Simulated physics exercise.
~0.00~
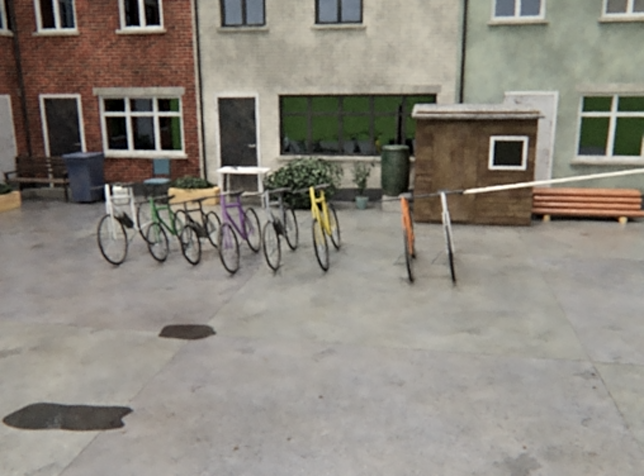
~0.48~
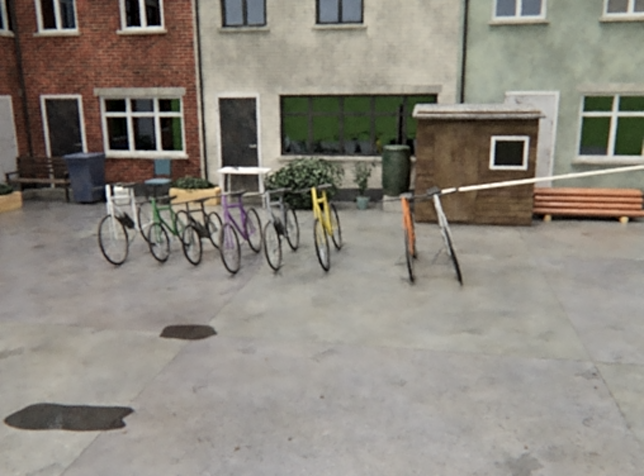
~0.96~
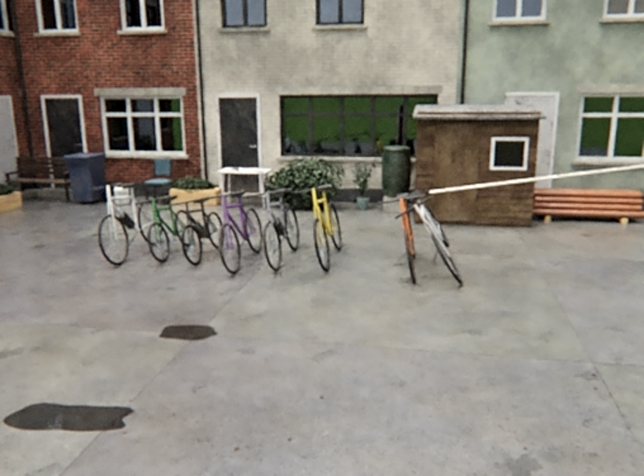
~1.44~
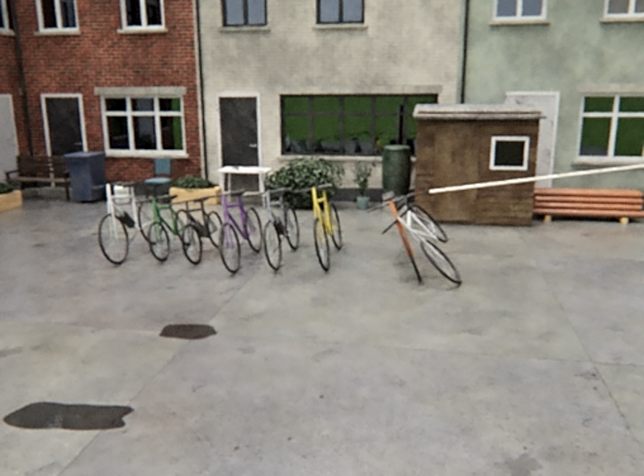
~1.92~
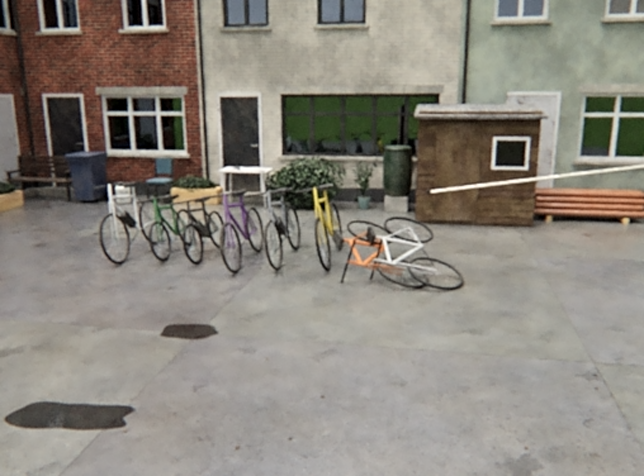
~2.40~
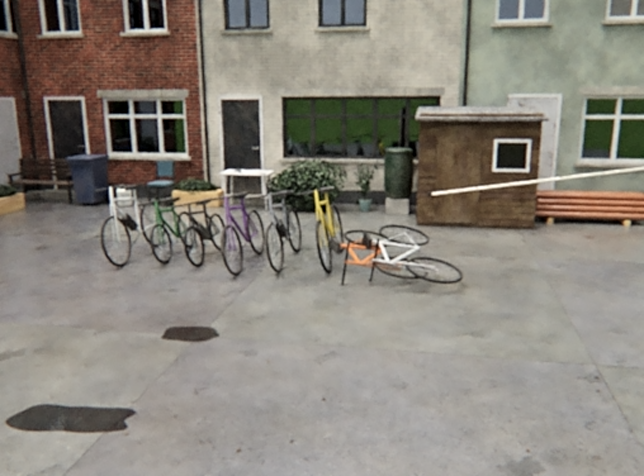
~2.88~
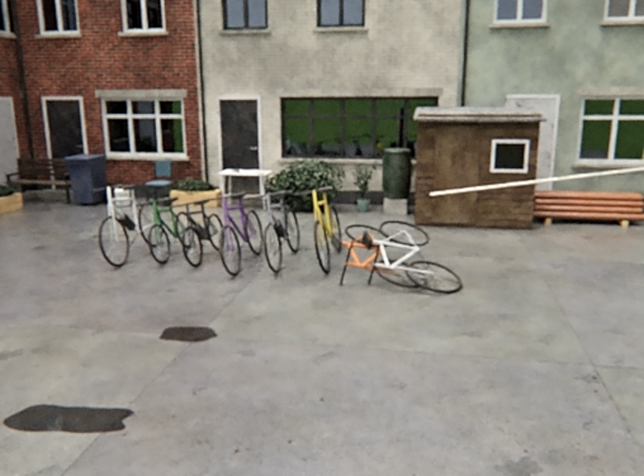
A white pole reached in from the right beside a row of upright bicycles and moved left as the rightmost bicycle tipped over into the orange one, and both ended up lying on the ground while the yellow bicycle and the others stayed standing.
